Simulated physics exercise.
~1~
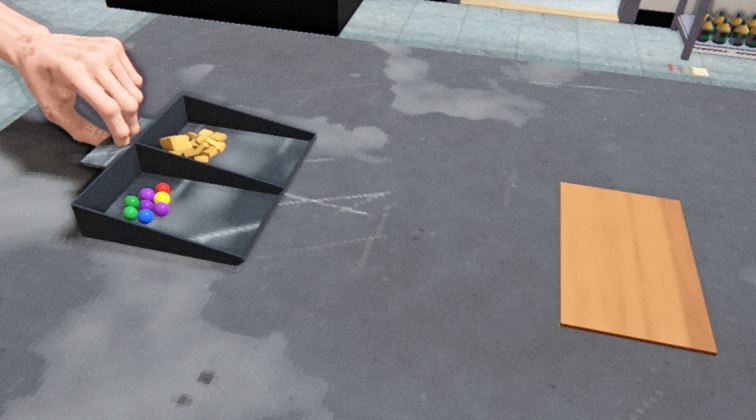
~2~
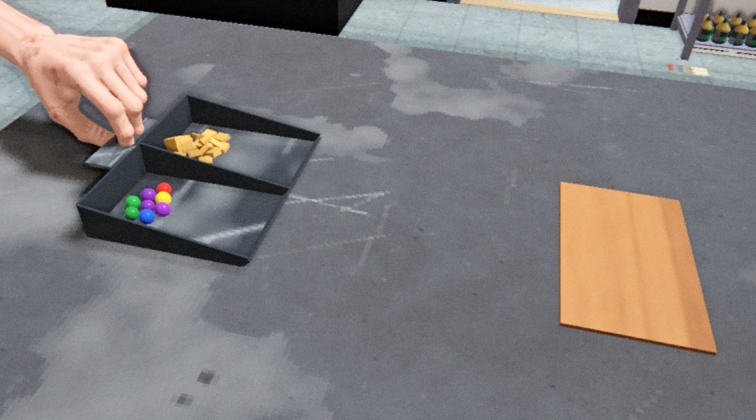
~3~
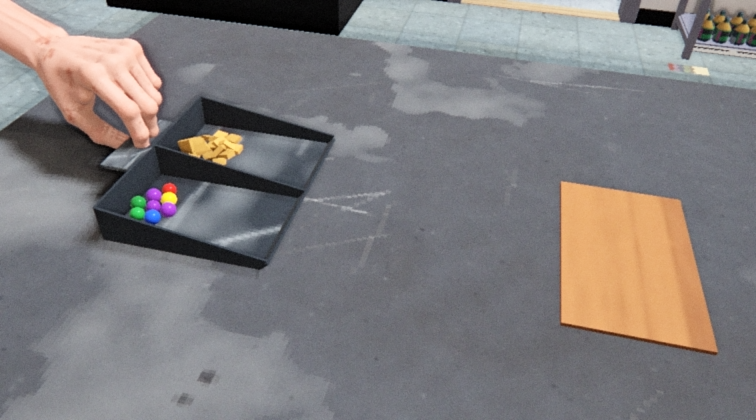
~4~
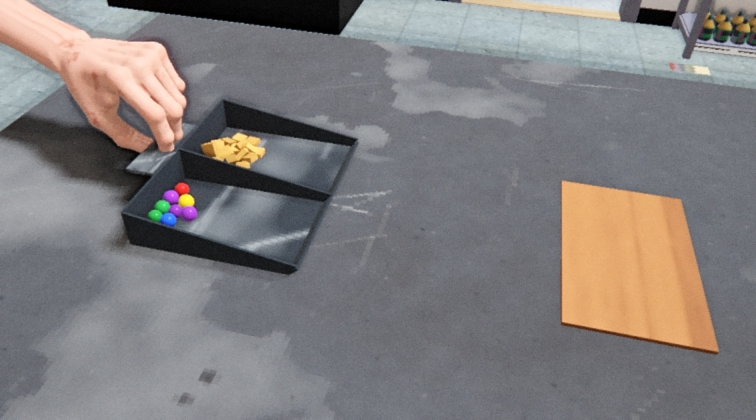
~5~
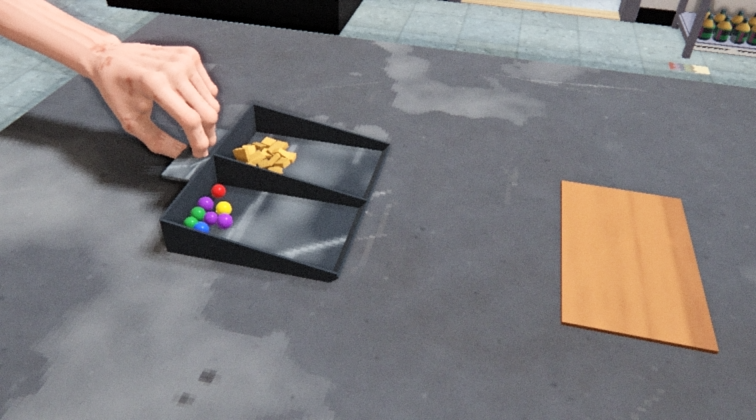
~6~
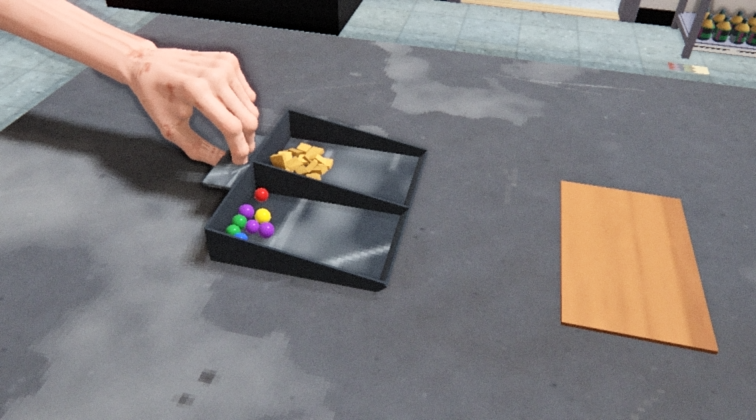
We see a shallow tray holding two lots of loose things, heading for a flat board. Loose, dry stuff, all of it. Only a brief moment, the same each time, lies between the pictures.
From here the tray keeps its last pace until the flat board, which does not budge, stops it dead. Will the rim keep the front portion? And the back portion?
Observed: The front portion overflows in part and the back portion is retained.
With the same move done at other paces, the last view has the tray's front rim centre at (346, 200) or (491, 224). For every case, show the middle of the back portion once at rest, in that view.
Near (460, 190) in the first try and near (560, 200) in the second.
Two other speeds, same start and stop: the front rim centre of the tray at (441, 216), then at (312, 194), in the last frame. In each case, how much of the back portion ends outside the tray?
10 %, then 0 %.
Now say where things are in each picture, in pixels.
The first picture shows front rim at (285, 191), at rest; flat board at (632, 293); front portion at (146, 207), a few gumballs; back portion at (196, 144), a few cereal squares.
The second picture shows front rim at (290, 191), hardly any of the way covered; back portion at (200, 144).
The third picture shows front rim at (306, 193), a small part of the way covered; front portion at (153, 207).
The fourth picture shows front rim at (332, 197), about a quarter of the way covered; back portion at (236, 149).
The fifth picture shows front rim at (367, 203), about a third of the way covered; front portion at (211, 219).
The sixth picture shows front rim at (409, 211), about half of the way covered; flat board at (633, 292); front portion at (252, 227); back portion at (304, 160).
Then, 0.10 s after the last picture, tray still sliding, front rim near (488, 224); front portion all inside; back portion all inside.
Then, 0.30 s after the last picture, tray stopped at the flat board; front portion all inside, moved towards the front rim; back portion all inside, moved towards the front rim.
Then, 0.51 s after the last picture, tray stopped at the flat board; front portion most out of the tray; back portion all inside, moved towards the front rim.
By the end, tray stopped at the flat board; front portion most out of the tray; back portion all inside, moved towards the front rim.
